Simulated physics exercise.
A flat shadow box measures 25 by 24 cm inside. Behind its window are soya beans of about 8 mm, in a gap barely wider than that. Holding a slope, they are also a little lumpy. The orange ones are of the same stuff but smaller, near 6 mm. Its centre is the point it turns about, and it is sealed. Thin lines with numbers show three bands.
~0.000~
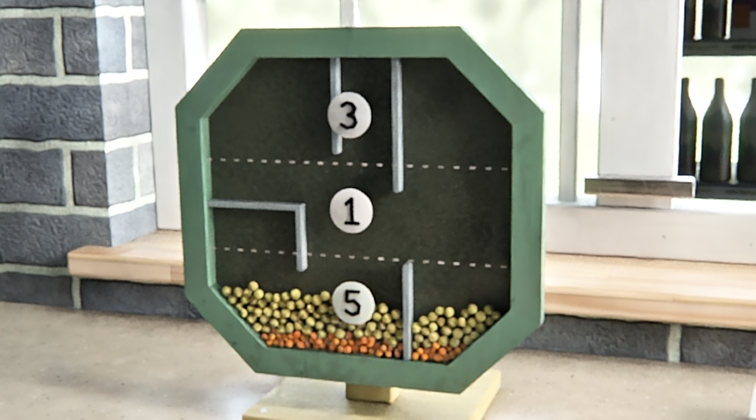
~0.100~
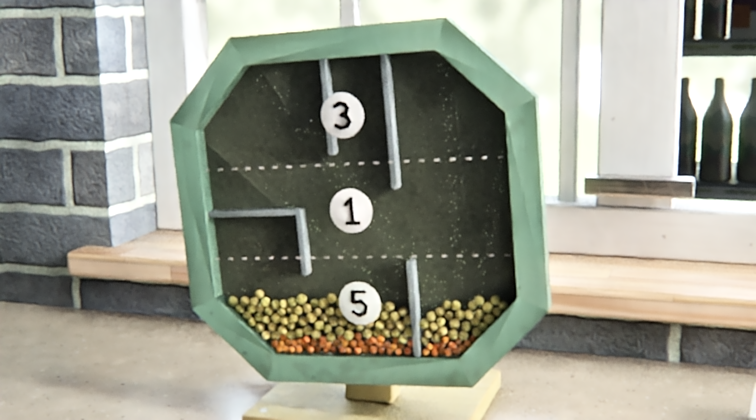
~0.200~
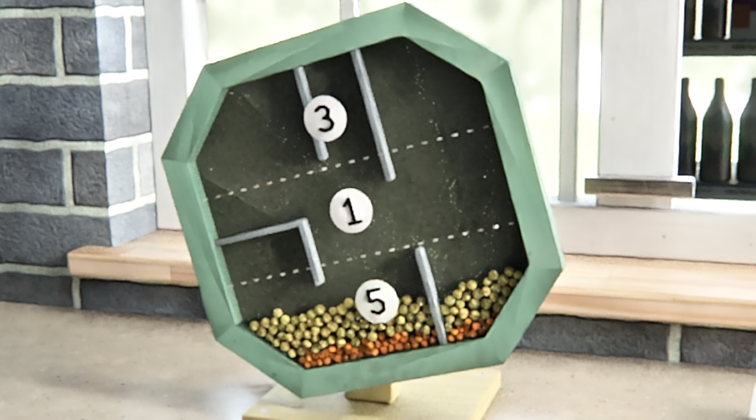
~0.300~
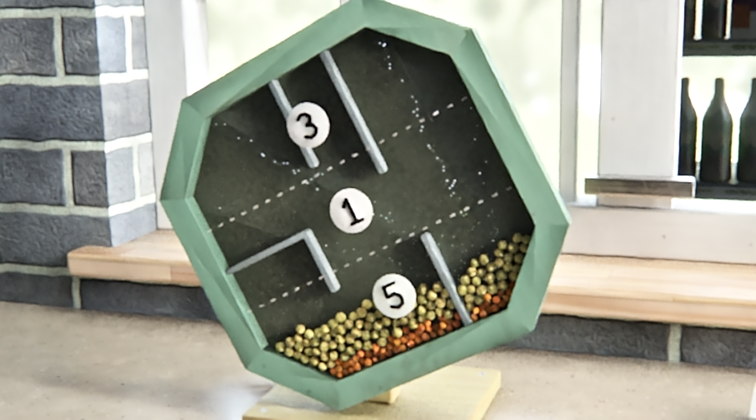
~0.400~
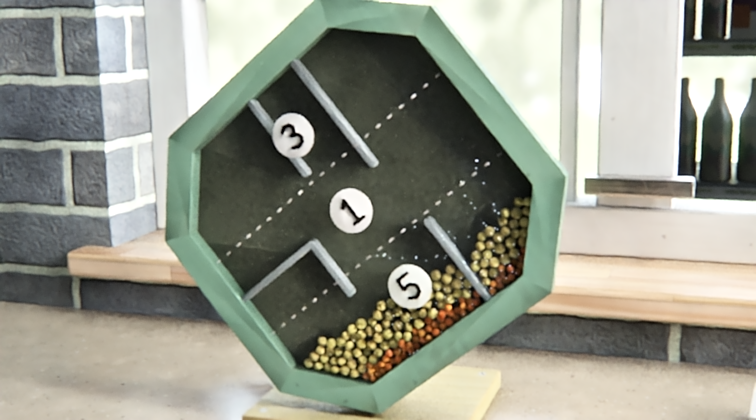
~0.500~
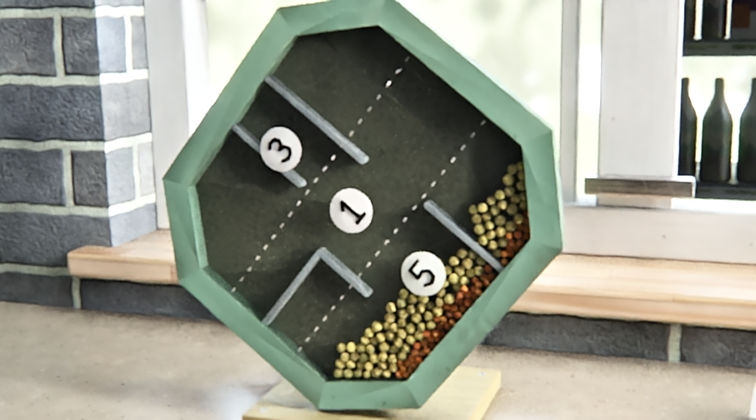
A green eight-sided box with a dark, windowed inside turns anticlockwise about its centre on a pale wooden base, seen from the front by a still camera, on a counter before a window, with grey brick at left and dark bottles at right. Yellow-green beans lie over smaller orange ones, below numbered white discs, dashed lines and grey walls. As it tilts steadily, the beans shift and bank up the lower right side.
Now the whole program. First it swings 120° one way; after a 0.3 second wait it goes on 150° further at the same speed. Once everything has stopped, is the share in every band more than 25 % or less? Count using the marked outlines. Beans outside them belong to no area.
No. 1 - more, 3 - more, 5 - more.
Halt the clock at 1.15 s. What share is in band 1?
Close to 20 per cent of the load.
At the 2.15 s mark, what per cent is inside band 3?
The share there is near 30 %.
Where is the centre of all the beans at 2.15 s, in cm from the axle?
Right about 7 cm, up about 2 cm.
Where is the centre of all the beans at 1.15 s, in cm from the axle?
8 cm right, 1 cm below.
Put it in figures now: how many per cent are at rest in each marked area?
Tally: Band 1 = 30; band 3 = 40; band 5 = 30.
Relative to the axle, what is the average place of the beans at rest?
Some 1 cm right and 3 cm below.
After 1.15 s, it stands 120° anticlockwise; the beans' middle is 8 cm right of and 1 cm below the centre; no. 1, 20 %, no. 5, 80 %.
After 2.15 s, it has come round 195° anticlockwise; the beans' middle is 7 cm right of and 2 cm above the centre; no. 1, 30 %, no. 3, 30 %, no. 5, 40 %.
After 2.85 s, it has come round 270° anticlockwise; the beans' middle is 1 cm right of and level with the centre; no. 1, 25 %, no. 3, 40 %, no. 5, 35 %.
All still by 4.1 s, it has come round 270° anticlockwise; no. 1, 30 %, no. 3, 40 %, no. 5, 30 %.
